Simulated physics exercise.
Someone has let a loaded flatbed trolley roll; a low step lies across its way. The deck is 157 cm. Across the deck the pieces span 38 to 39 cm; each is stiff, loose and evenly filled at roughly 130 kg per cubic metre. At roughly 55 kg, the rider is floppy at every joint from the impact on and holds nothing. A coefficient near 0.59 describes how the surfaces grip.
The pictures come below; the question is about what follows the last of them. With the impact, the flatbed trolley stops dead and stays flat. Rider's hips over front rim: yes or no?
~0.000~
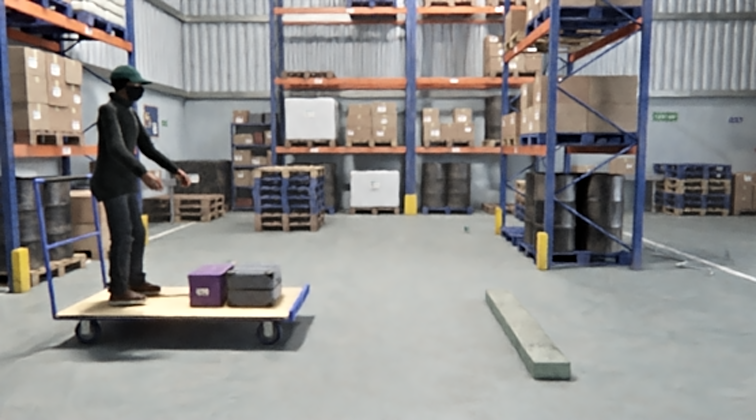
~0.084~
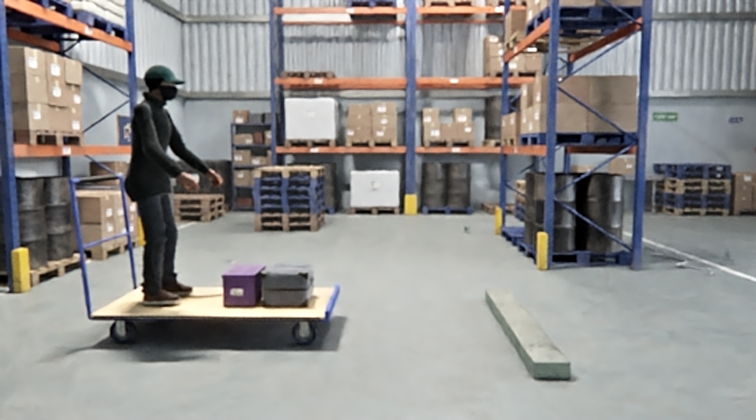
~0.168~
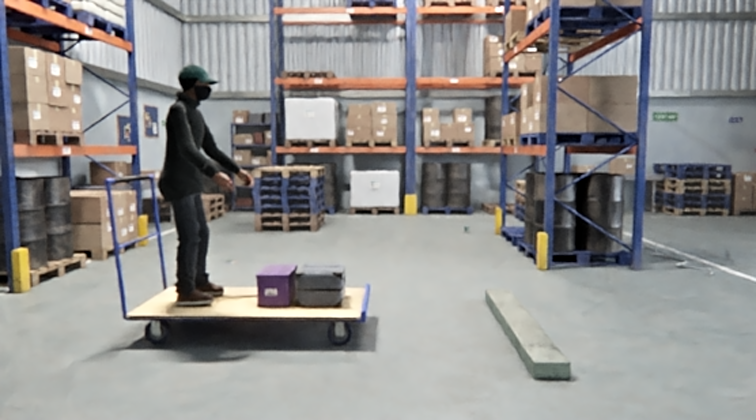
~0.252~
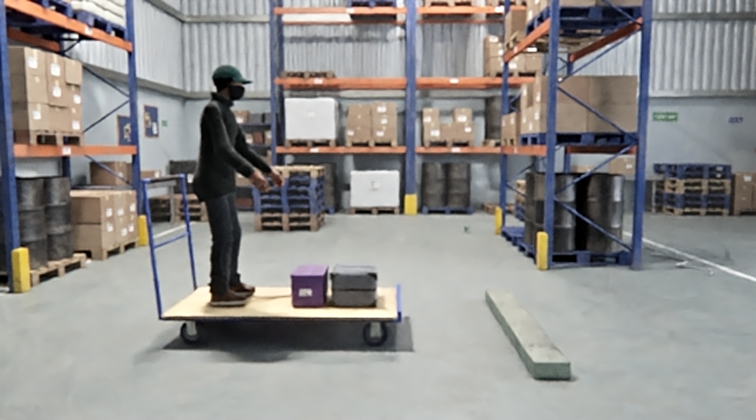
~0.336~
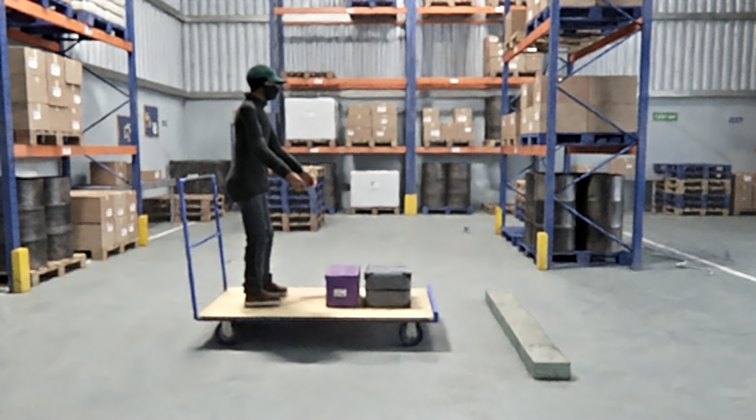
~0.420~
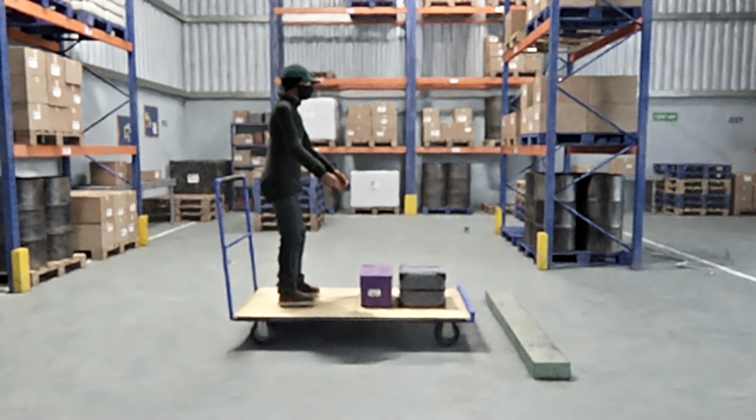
Yes, over the rim.
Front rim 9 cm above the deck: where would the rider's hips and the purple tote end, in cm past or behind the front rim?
So the hips carry on 20 cm beyond the rim, while the purple one stops 50 cm short of it.
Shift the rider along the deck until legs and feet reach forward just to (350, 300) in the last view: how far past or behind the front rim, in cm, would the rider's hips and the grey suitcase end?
Hips go over by 40 cm, but the grey item stops 10 cm short.
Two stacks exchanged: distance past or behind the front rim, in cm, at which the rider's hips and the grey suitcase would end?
The hips would end 110 past the front rim, and the grey one 30 behind it.
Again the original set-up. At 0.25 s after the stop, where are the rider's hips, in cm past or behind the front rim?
About 65 cm behind the rim.
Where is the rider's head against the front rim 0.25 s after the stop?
Position: Approx. 50 cm behind the front rim.
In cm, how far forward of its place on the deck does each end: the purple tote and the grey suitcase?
Purple 20, grey 15.
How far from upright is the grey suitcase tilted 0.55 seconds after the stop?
Roughly 0° off the vertical.
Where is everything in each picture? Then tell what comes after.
Hips (115, 180), purple tote (212, 285), rim corner (291, 316); 0 cm covered, 156 to go, in the first frame.
Hips (148, 180), purple tote (245, 285), rim corner (327, 316); 24 cm covered, 132 to go, in the second frame.
Hips (181, 180), purple tote (278, 285), rim corner (363, 317); 48 cm covered, 108 to go, in the third frame.
Hips (214, 180), purple tote (311, 285), rim corner (400, 317); 72 cm covered, 84 to go, in the fourth frame.
Hips (247, 180), purple tote (344, 285), rim corner (436, 317); 96 cm covered, 60 to go, in the fifth frame.
Hips (281, 180), purple tote (377, 286), rim corner (473, 317); 120 cm covered, 36 to go. Speed about 2.9 m/s, in the sixth frame.
The wheels strike at 0.55 s.
After 0.80 s the rider's hips are 63 cm behind the rim, near (432, 215) in the last picture's view.
After 1.10 s the rider's hips are 18 cm behind the rim, near (494, 250) in the last picture's view.
After 1.55 s the rider's hips are 24 cm past the rim, near (552, 261) in the last picture's view.
When all is still (3.6 s), past the rim, the rider's hips; behind it, purple tote and grey suitcase.
